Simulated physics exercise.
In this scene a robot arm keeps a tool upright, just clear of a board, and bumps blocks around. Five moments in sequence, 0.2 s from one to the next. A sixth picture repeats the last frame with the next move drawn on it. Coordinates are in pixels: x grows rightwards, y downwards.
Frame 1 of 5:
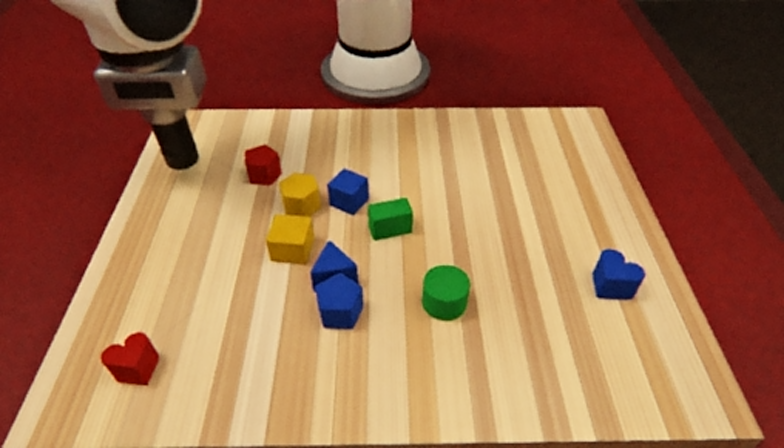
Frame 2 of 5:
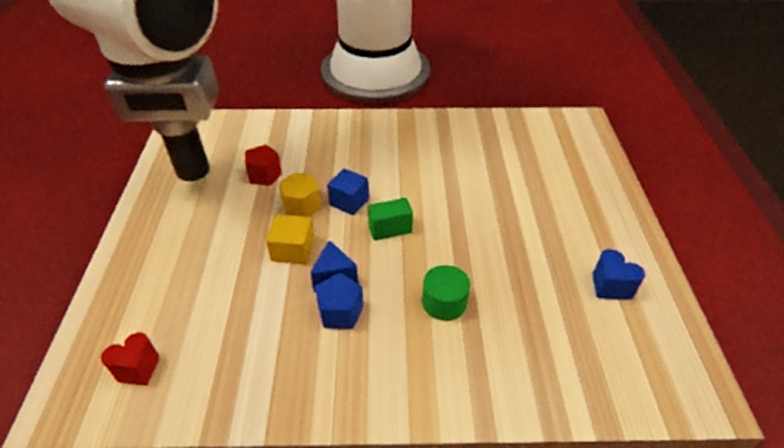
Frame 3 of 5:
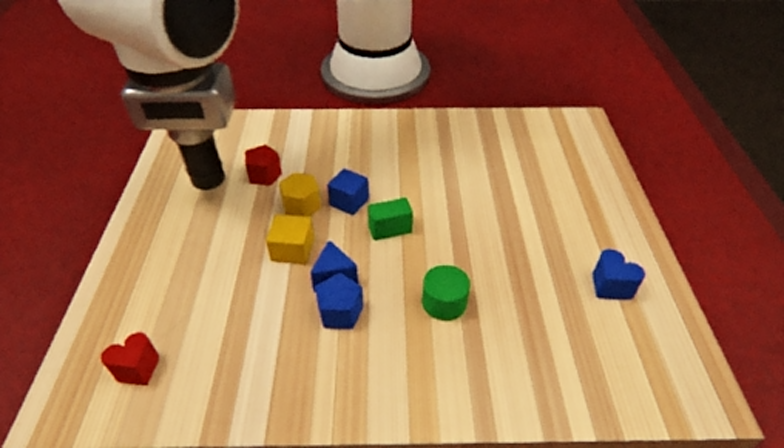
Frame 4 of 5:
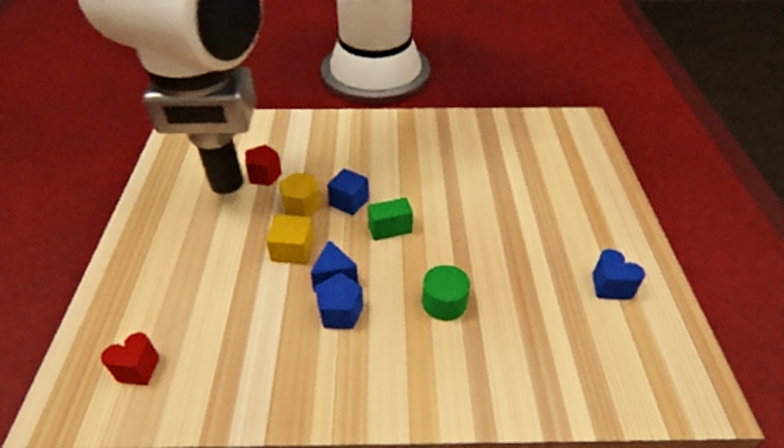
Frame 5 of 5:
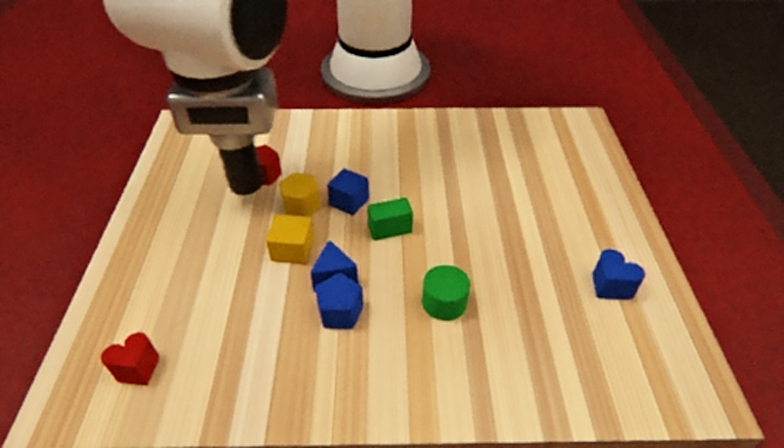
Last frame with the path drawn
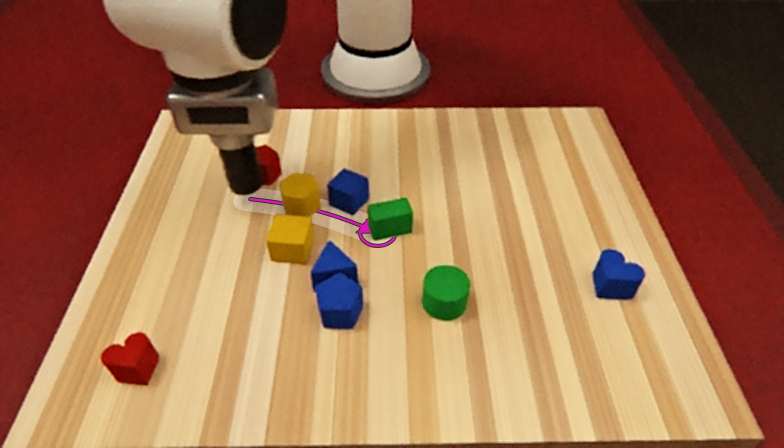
A white robot arm with a dark cylindrical tip reaches over a striped wooden board on a red surface, seen from above at an angle by a still camera. Yellow, blue and green blocks cluster near the middle, with red blocks at upper left and lower left and a blue heart at right. The tip moves slightly nearer, then glides right toward the upper red block, while every block stays still.
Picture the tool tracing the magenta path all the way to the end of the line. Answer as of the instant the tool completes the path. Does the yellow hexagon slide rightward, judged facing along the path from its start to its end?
Yes
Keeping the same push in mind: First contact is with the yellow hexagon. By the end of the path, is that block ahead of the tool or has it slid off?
As far as I can tell, the yellow hexagon is still leading the way in front of the tool.
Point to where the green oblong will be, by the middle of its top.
At roughly (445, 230).
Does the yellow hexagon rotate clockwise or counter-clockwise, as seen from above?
It ends up turned clockwise.
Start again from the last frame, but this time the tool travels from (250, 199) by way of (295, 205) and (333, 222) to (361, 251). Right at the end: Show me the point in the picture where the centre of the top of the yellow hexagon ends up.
Near (400, 237).
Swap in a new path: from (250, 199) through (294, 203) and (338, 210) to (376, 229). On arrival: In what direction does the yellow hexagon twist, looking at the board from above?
Looking from above, the answer is clockwise.
The line goes from (250, 199) through (315, 210) to (378, 233).
On the path given first. One third of the way, tool at (293, 192); yellow hexagon at (328, 191); blue square at (364, 181), turned 30° anticlockwise.
Two thirds of the way, tool at (337, 203); yellow hexagon at (370, 208), turned 30° clockwise; blue square at (380, 182), turned 85° anticlockwise; green oblong at (405, 215), turned 35° anticlockwise.
At the end, tool at (378, 218); red five-sided block unmoved; yellow hexagon at (411, 226), turned 40° clockwise; blue square at (380, 183), turned 85° anticlockwise; green oblong at (445, 230), turned 60° anticlockwise.
